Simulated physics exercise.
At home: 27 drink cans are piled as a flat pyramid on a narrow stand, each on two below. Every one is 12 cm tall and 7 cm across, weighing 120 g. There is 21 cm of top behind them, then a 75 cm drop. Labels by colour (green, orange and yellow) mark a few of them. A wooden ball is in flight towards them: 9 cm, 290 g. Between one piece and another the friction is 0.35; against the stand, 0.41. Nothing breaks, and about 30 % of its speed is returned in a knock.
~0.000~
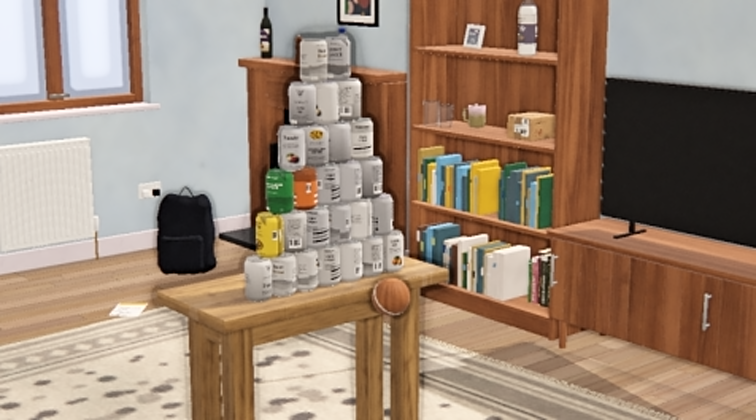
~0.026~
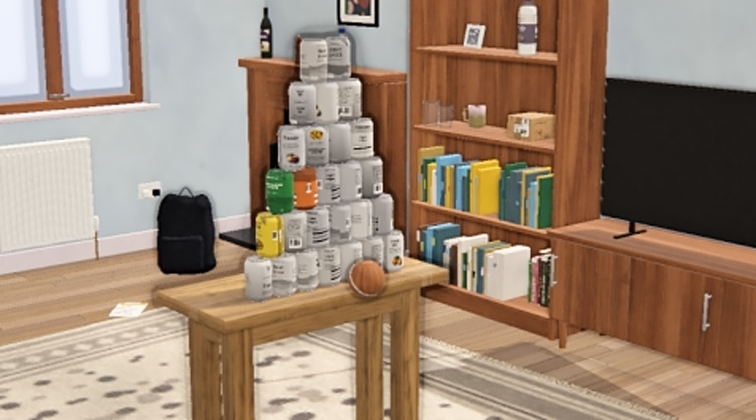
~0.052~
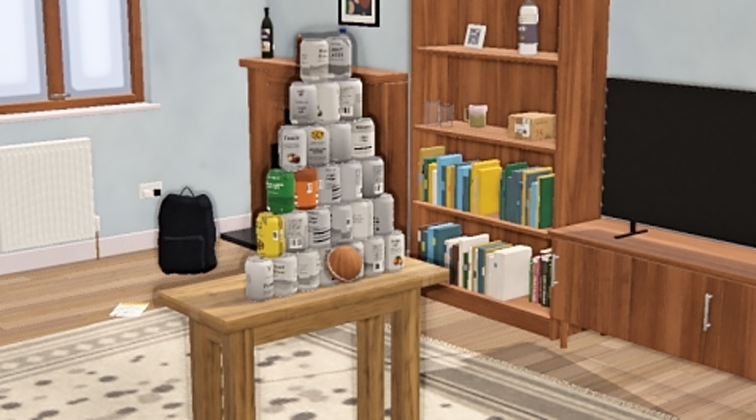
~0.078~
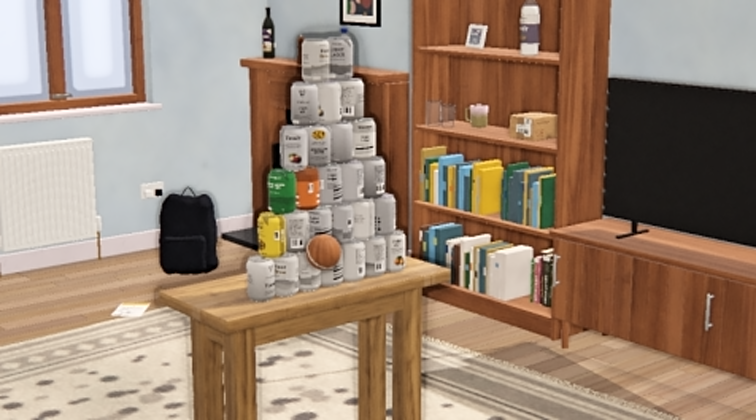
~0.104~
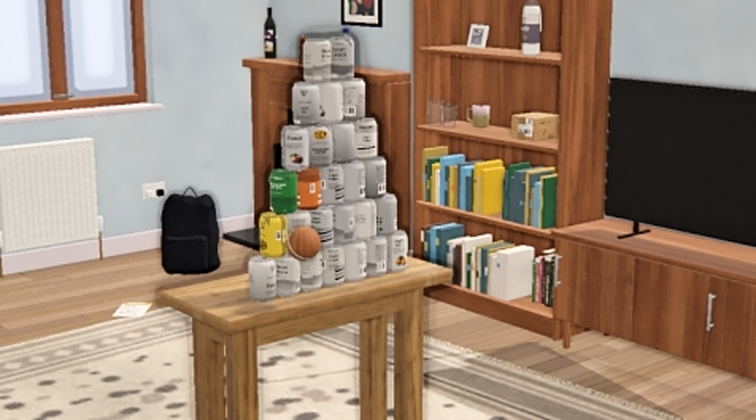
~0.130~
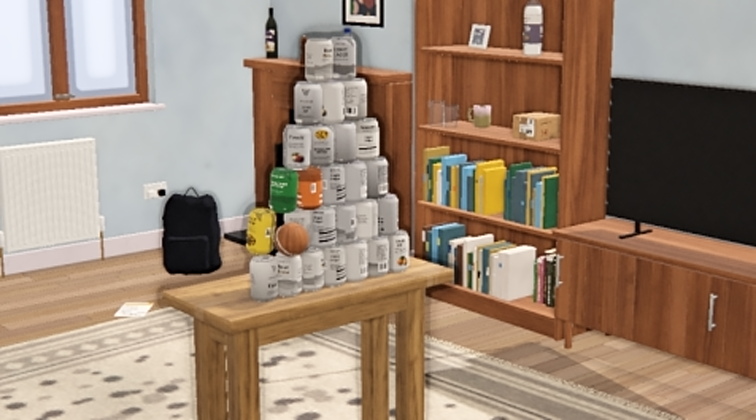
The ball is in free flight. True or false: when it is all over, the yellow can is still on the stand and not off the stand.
False.
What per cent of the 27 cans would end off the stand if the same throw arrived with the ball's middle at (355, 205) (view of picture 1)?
It would then come to 30 per cent.
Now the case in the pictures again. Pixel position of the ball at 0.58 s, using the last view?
It should be near pixel (172, 293).
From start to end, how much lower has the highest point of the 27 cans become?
It sits roughly 0 centimetres lower.
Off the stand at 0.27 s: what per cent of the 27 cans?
0 per cent at that moment.
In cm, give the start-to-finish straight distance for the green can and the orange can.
About: Green 100, orange 0.
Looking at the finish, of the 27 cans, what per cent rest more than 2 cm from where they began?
Moved: 15 per cent.
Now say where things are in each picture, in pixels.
In the first picture (places mark the middle of the side facing us; the camera pans a little), ball (391, 297) 41 cm from contact, 3.8 m/s; yellow can (272, 238); orange can (306, 190); green can (272, 193); nothing disturbed.
Ball (367, 279) 32 cm from contact, 3.7 m/s; yellow can (272, 238), in the second picture.
Ball (344, 264) 23 cm from contact, 3.6 m/s; yellow can (273, 238), in the third picture.
Ball (323, 252) 13 cm from contact, 3.6 m/s; yellow can (274, 238), in the fourth picture.
Ball (304, 244) 40 mm from contact, 3.6 m/s; yellow can (276, 238), in the fifth picture.
Ball (292, 240) after contact, 1.4 m/s; yellow can (265, 235) leaning 7°; green can (277, 192) leaning 4°; orange can (311, 190); 3 disturbed, none off the stand, in the sixth picture.
After 0.27 s, ball still moving; none of the 27 cans off the stand, 4 disturbed; yellow can leaning 63°, 7 cm lower; green can leaning 23°, 7 cm lower.
After 0.58 s, ball still moving; 2 of the 27 cans off the stand; yellow can on its side; green can on its side.
After 1.02 s, ball still moving; 3 of the 27 cans off the stand; yellow can on its side; green can leaning 66°, 88 cm lower.
After 1.94 s, ball still moving; 3 of the 27 cans off the stand; yellow can on its side; green can on its side.
At rest (3.5 s), ball rolling away; 3 of the 27 cans off the stand; yellow can on its side; green can on its side; orange can unmoved.
